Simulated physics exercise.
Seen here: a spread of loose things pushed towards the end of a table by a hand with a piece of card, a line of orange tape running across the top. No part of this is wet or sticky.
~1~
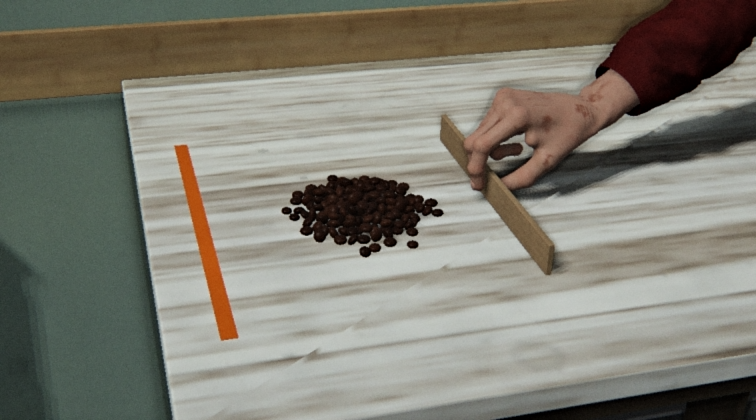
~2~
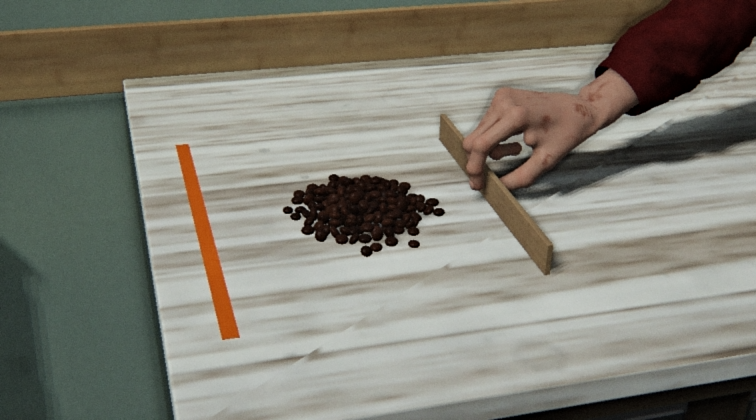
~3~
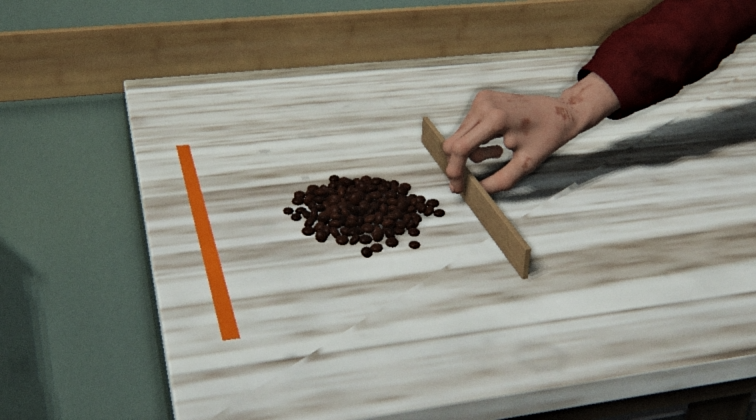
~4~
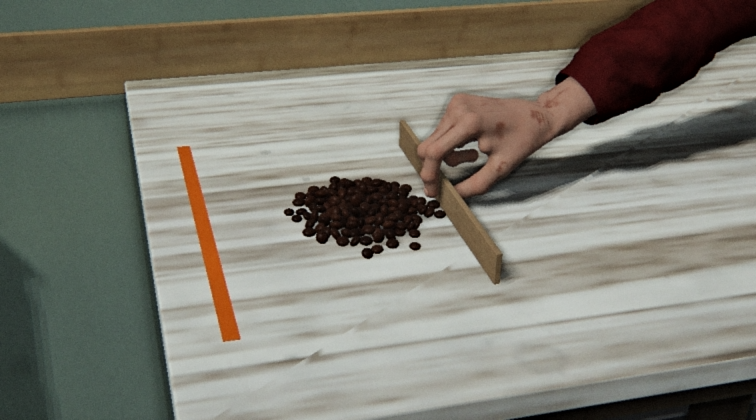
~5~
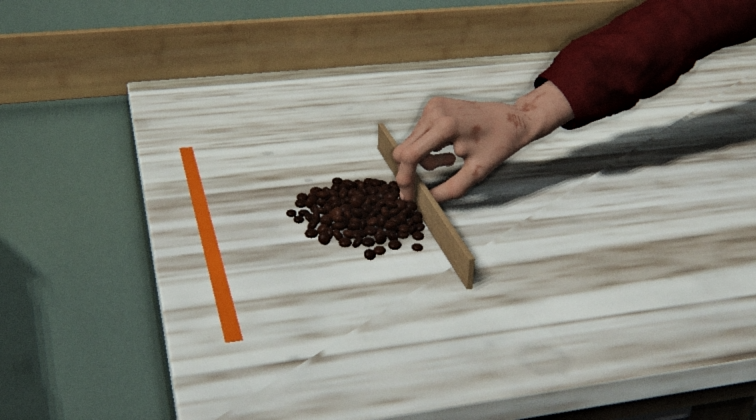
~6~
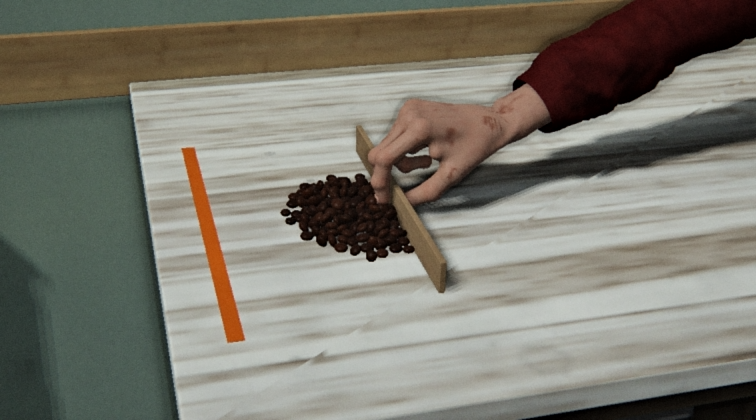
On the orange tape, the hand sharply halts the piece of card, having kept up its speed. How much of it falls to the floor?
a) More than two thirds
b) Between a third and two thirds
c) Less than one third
Option b: Between a third and two thirds.
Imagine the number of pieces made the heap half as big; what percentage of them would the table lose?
Expected share: Around 30 %.
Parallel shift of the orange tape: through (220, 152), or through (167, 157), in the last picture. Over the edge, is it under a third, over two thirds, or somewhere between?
The first position gives less than a third, the second gives above two thirds.
Soon, piece of card still moving, near (297, 195); heap all on the table, its front near (205, 234).
A while on, piece of card stopped at the orange tape; heap about a third over the edge.
Towards the end, piece of card stopped at the orange tape; heap about half over the edge.
Finally, piece of card stopped at the orange tape; heap about half over the edge.
